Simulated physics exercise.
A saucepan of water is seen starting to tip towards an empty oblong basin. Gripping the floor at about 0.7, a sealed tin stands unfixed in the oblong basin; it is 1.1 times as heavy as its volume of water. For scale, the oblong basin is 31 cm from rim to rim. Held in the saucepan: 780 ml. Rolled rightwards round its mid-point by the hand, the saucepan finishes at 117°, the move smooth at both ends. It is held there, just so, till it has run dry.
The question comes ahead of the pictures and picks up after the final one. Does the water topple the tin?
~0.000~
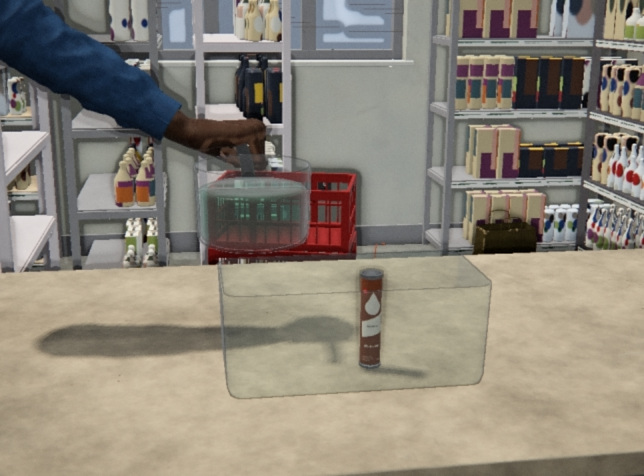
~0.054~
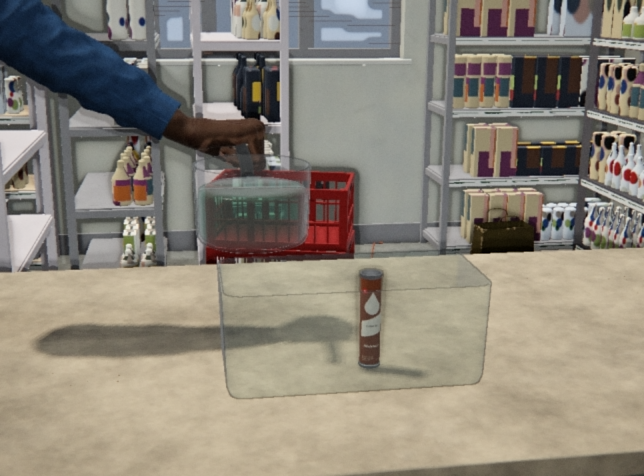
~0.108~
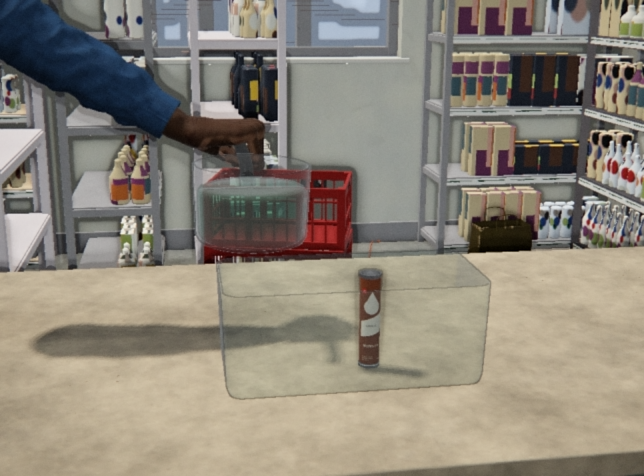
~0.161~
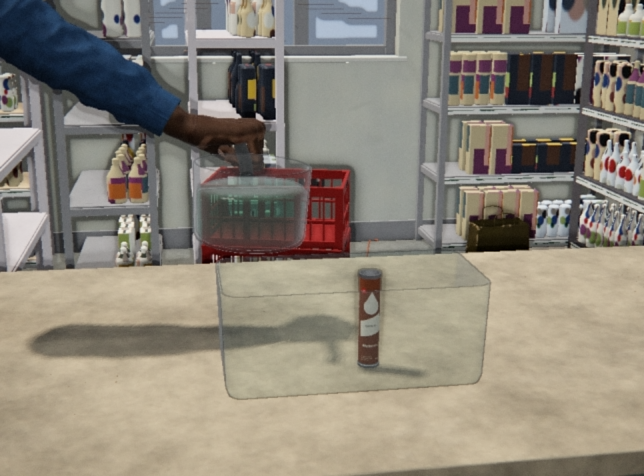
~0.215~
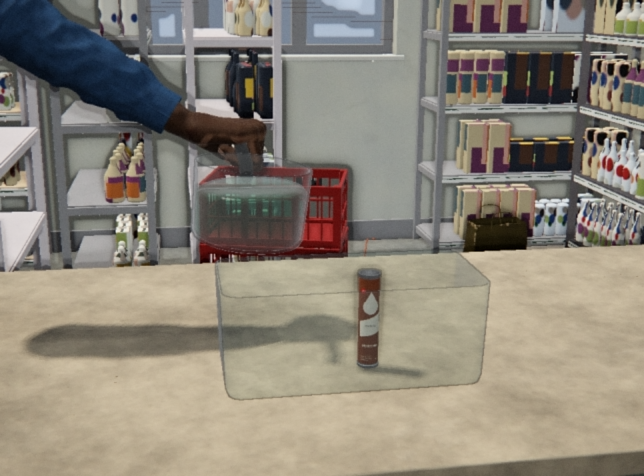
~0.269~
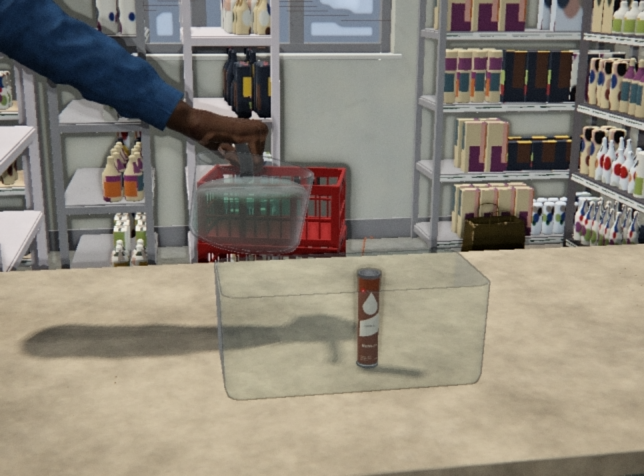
It comes down.
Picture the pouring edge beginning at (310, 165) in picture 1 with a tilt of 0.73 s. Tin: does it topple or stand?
Then it tips over.
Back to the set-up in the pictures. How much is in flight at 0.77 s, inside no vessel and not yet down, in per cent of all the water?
My guess is roughly 18 %.
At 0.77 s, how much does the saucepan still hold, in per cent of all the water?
Close to 74 in a hundred.
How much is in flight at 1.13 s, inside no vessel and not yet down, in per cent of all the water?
I'd put it at about 5 per cent of the liquid.
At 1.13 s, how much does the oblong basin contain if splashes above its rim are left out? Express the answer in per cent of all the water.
About 82 %.
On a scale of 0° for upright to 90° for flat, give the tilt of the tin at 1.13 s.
The lean is some 30° away from upright.
Then, 0.77 s in, the tilt is 65° and 74 per cent is still to pour; the tin stands where it began.
Then, 1.13 s in, the tilt is 105° and 13 per cent is still to pour; the tin leans 29°.
Then, 1.51 s in, the tilt is 117° and 0 per cent is still to pour; the tin lies on its side.
Then, 1.93 s in, the tilt is 117° and 0 per cent is still to pour; the tin lies on its side.
Finally, the tin lies on its side.
